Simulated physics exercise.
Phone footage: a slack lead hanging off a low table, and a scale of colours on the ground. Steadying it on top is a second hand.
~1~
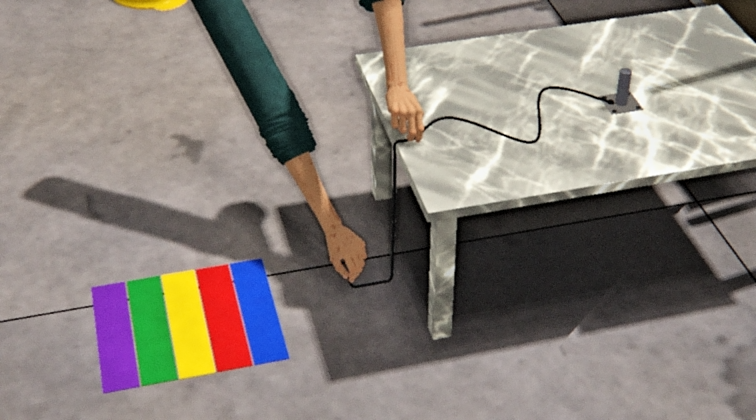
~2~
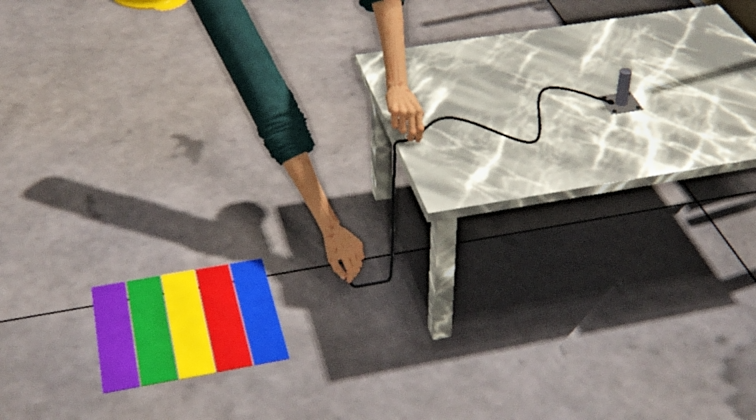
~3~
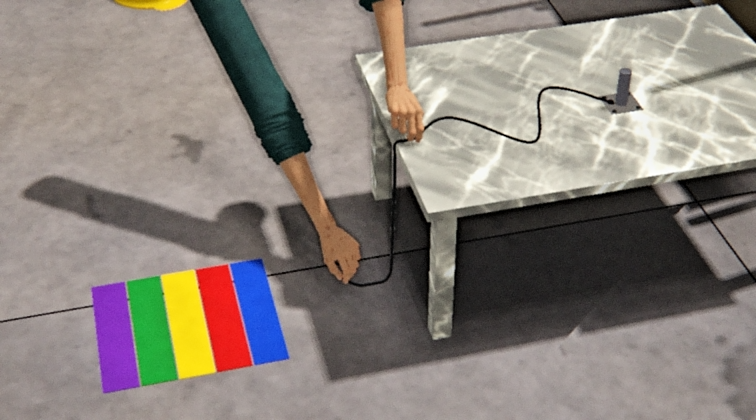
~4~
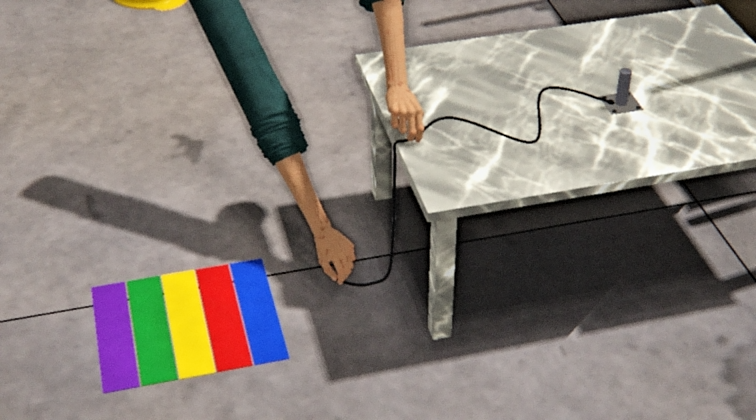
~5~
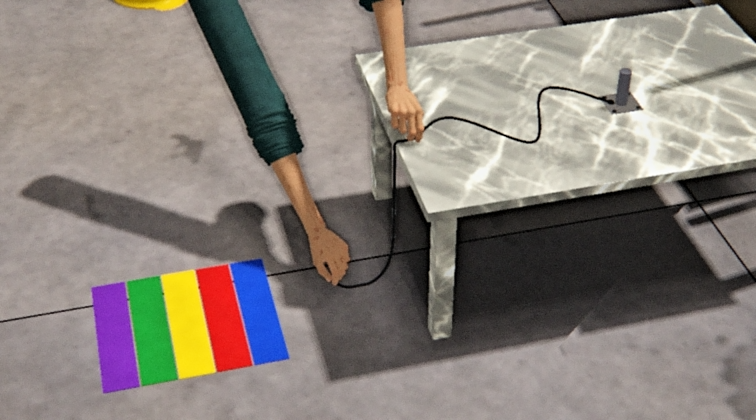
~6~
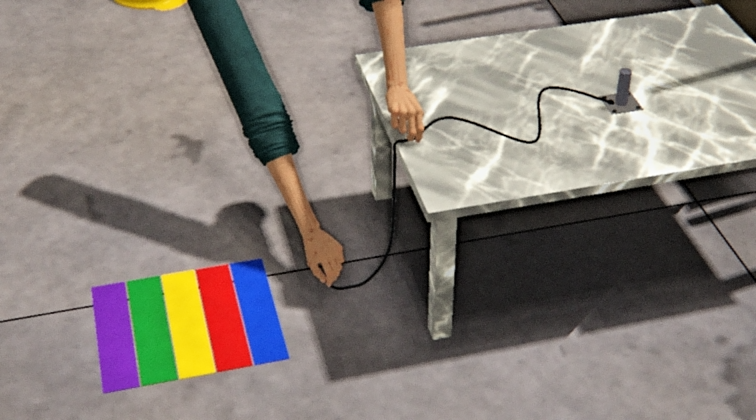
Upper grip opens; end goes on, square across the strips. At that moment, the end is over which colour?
Over purple.
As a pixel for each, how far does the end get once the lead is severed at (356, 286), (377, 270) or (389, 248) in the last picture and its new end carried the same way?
Respectively (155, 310), (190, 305) and (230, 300).
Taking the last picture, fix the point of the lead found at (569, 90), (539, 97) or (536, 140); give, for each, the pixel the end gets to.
The three spots are (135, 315), (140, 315) and (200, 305), in that order.
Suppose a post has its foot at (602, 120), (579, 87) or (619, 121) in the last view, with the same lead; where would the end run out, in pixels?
The first try gives (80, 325), the second (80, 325) and the third (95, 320).
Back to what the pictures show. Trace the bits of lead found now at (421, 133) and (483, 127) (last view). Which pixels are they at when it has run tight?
The first ends at (332, 185) and the second at (398, 142).
Soon after, end near (168, 309); over yellow.
Then, end near (132, 316); over green.
At full stretch, end near (112, 319); over purple. It halts on the purple strip.
